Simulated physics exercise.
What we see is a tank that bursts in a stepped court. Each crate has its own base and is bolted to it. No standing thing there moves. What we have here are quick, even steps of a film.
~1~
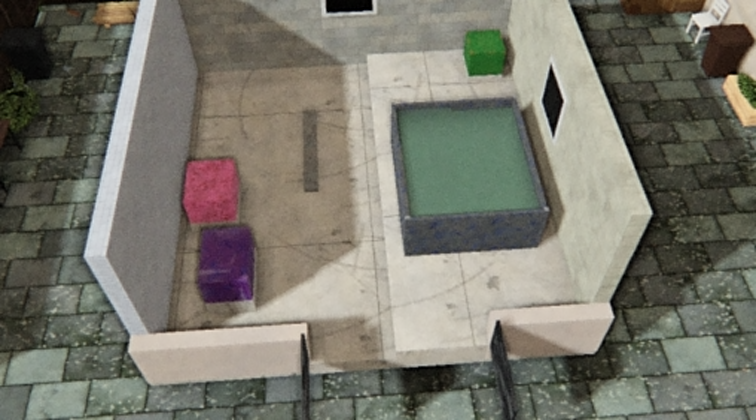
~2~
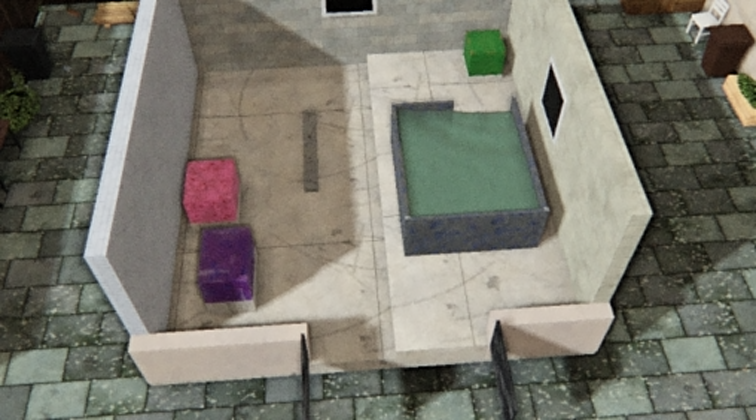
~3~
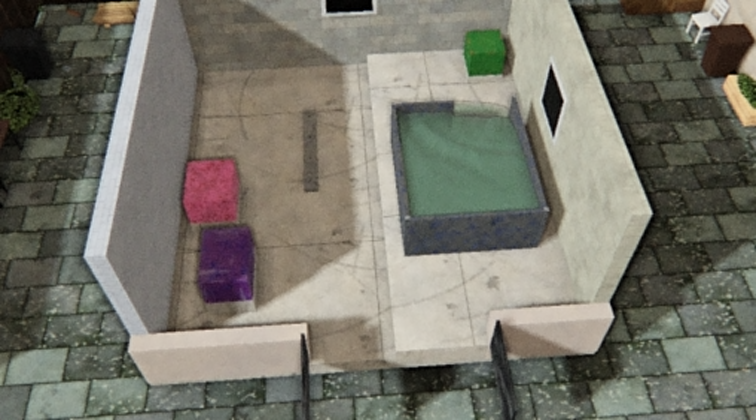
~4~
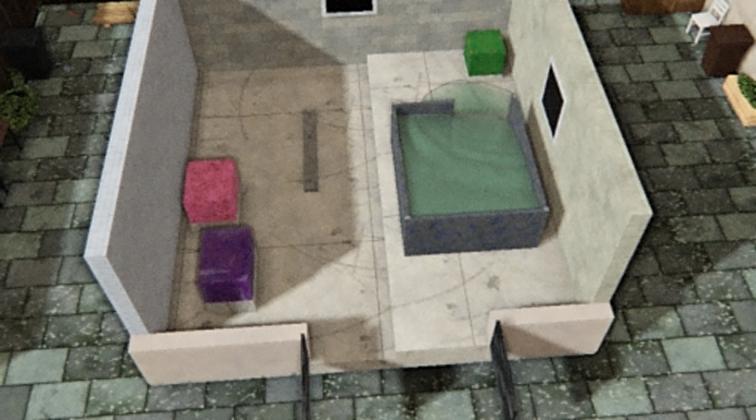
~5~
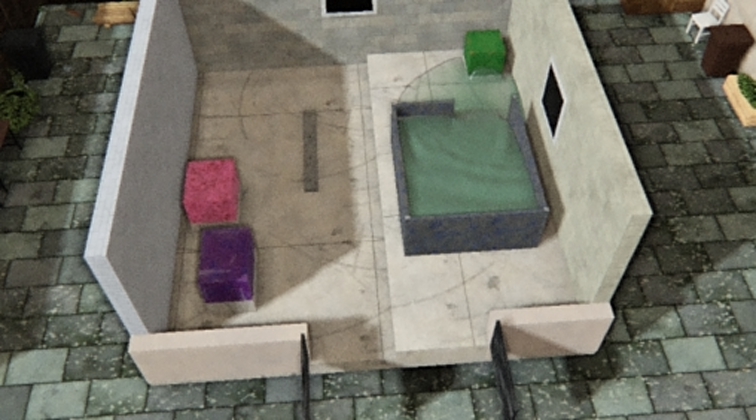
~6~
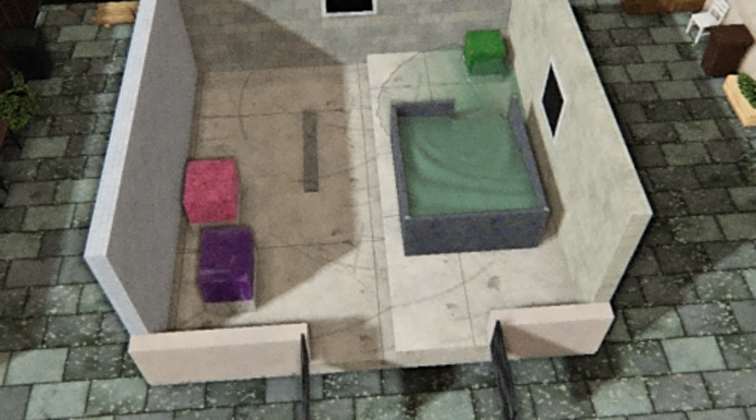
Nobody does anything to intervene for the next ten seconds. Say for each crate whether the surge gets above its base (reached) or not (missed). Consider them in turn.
Pink crate: Reached; purple crate: Missed; green crate: Reached.
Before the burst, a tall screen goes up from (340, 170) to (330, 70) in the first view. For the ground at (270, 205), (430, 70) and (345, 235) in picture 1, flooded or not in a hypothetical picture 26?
Outcome by spot, in order - unwatered, watered, watered.
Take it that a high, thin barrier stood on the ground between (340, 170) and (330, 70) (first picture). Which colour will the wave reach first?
Looks like the crate marked green.
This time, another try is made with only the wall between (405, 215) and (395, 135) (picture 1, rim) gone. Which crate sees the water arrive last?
The green-painted one.
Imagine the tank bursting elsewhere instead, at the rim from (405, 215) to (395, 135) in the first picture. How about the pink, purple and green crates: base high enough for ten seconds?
Well, pink crate is doused and purple crate is doused, but green crate stays clear.
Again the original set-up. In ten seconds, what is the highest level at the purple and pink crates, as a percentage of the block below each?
Peak levels: Approx. 40 % then 150 %.
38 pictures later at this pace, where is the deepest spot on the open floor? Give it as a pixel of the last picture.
Near (217, 190).
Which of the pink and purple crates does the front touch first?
It's the pink crate here.
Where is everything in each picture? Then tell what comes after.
In the first picture, the water tank at (464, 158) is whole and still.
In the second picture, the front is at a hidden place, out from the gap on the water tank's far side.
In the third picture, water pours out on the water tank's far side and has run to a hidden place.
In the fourth picture, water pours out on the water tank's far side and has run to (451, 85).
In the fifth picture, the front is at (456, 61), out from the gap on the water tank's far side.
In the sixth picture, the front is at (426, 52), out from the gap on the water tank's far side.
A moment on, water covers 20 % of the floor; the pink crate not reached, the purple crate not reached, the green crate water round its plinth.
Next, water covers 25 % of the floor; the pink crate not reached, the purple crate not reached, the green crate water round its plinth.
Then, water covers 50 % of the floor; the pink crate water round its plinth, the purple crate not reached, the green crate water round its plinth.
Later, water covers 85 % of the floor; the pink crate water round its plinth, the purple crate water round its plinth, the green crate water round its plinth.
In the end, water covers 95 % of the floor; the pink crate was topped, the purple crate stayed above the water, the green crate was topped.
